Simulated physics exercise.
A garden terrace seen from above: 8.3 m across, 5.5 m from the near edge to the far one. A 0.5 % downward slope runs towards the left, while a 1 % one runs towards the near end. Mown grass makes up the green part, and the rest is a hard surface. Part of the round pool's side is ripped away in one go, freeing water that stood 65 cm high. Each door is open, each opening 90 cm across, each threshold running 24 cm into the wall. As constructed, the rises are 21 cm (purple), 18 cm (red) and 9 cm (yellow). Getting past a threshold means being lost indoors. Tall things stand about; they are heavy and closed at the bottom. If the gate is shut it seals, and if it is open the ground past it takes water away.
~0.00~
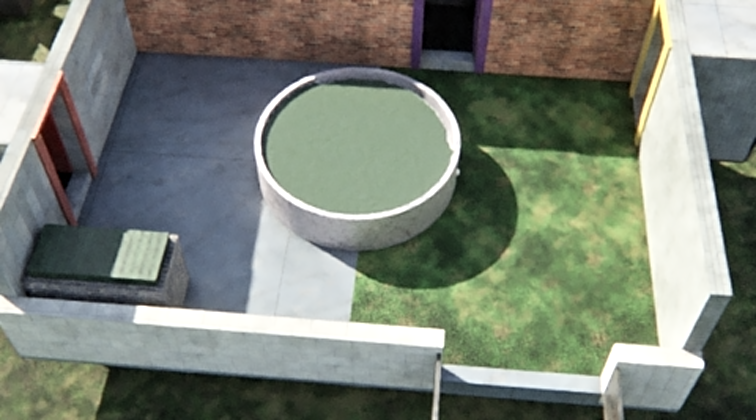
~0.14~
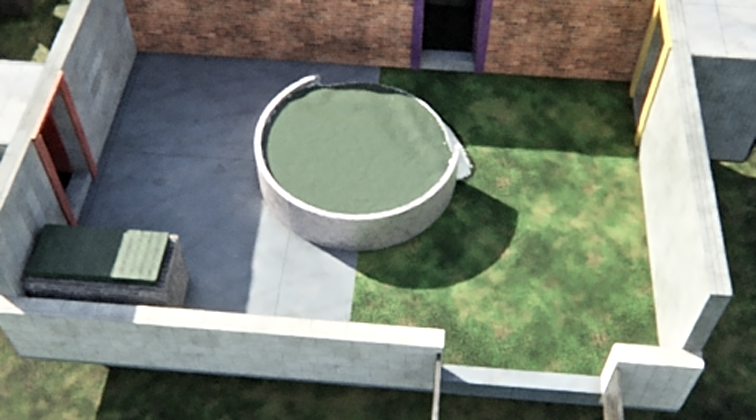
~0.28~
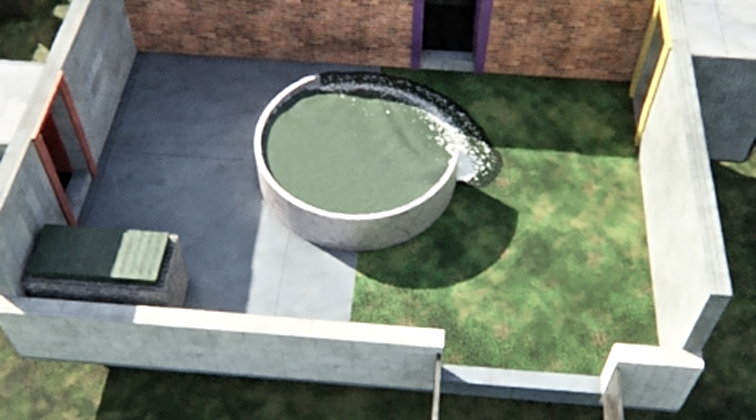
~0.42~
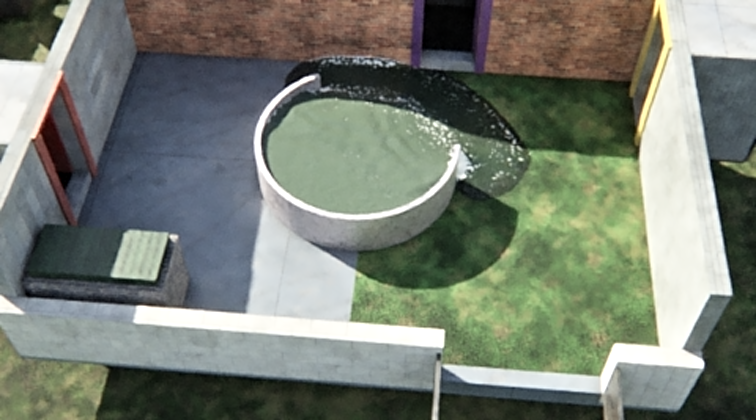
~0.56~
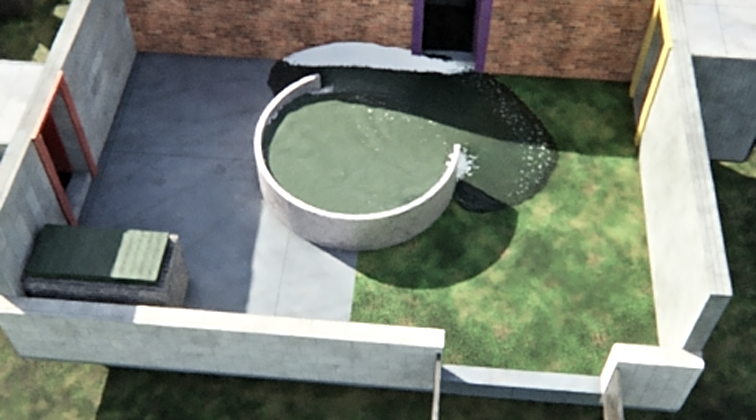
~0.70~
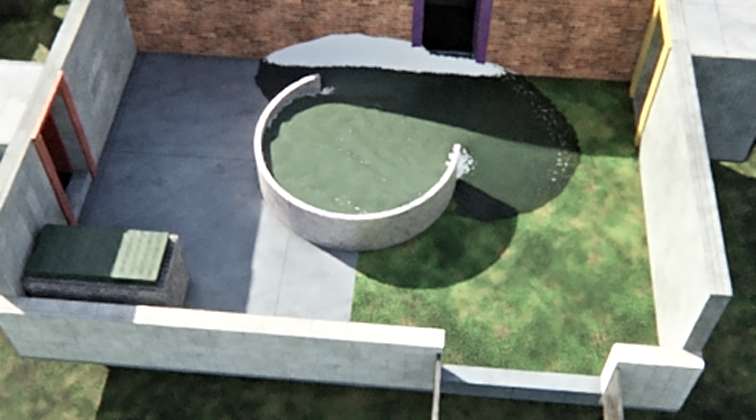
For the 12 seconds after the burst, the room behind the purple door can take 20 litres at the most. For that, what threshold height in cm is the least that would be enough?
A threshold of about 32 cm would just do.
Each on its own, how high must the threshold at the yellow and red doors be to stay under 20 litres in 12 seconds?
About 32 cm at yellow and about 6.0 cm at red.
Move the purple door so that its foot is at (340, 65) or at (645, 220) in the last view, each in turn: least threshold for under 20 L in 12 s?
You'd want about 34 cm there first, then about 11.0 cm.
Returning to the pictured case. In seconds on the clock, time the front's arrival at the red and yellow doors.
Red at 2.8 s and yellow at 1.4 s.
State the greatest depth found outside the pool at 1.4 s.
About 41 cm.
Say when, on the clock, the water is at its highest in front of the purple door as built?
The level tops out near 1.8 seconds.
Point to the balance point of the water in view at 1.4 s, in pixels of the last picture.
Centre estimate: (390, 143) px, approximately.
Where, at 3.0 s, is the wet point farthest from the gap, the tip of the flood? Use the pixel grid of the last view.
Close to pixel (80, 215).
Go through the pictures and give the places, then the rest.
In the first picture, still water, 65 cm deep, in the round pool at (358, 142); the purple door at (451, 24) is dry.
In the second picture, water pours out on the far side and has run 0.3 m, to (471, 169); about 7 cm deep outside, 65 cm at the back.
In the third picture, water pours out on the far side and has run 0.7 m, to a hidden place; about 10 cm deep outside, 65 cm at the back.
In the fourth picture, the gap is on the far side, the front 1.2 m out at (526, 158); the back of the round pool holds 65 cm.
In the fifth picture, the front is at (553, 148), 1.6 m from the gap on the far side; 6.2 m2 of floor is wet, 65 cm left at the back.
In the sixth picture, water pours out on the far side and has run 2.0 m, to (572, 135); about 8 cm deep outside, 65 cm at the back; water is at the purple door at (451, 24).
After 1.4 s water covers 30 % of the floor, deepest (41 cm) near (369, 76); 36 cm at the purple door, 15 litres in over its 21 cm threshold.
After 3.0 s water covers 50 % of the floor, deepest (35 cm) near (637, 134); 26 cm at the purple door, 109 litres in over its 21 cm threshold.
After 12.0 s water covers 100 % of the floor, deepest (18 cm) near (39, 332); 4 cm at the purple door, 116 litres in over its 21 cm threshold.
At the purple door as built, the water arrived by 0.6 s and peaked near 39 cm at 1.8 s.
Run again over the same 12 s with other heights there, 40 litres in over 28.5 cm, 1 litre over 38.5 cm. The limit of 20 litres is kept from about 32 cm up.
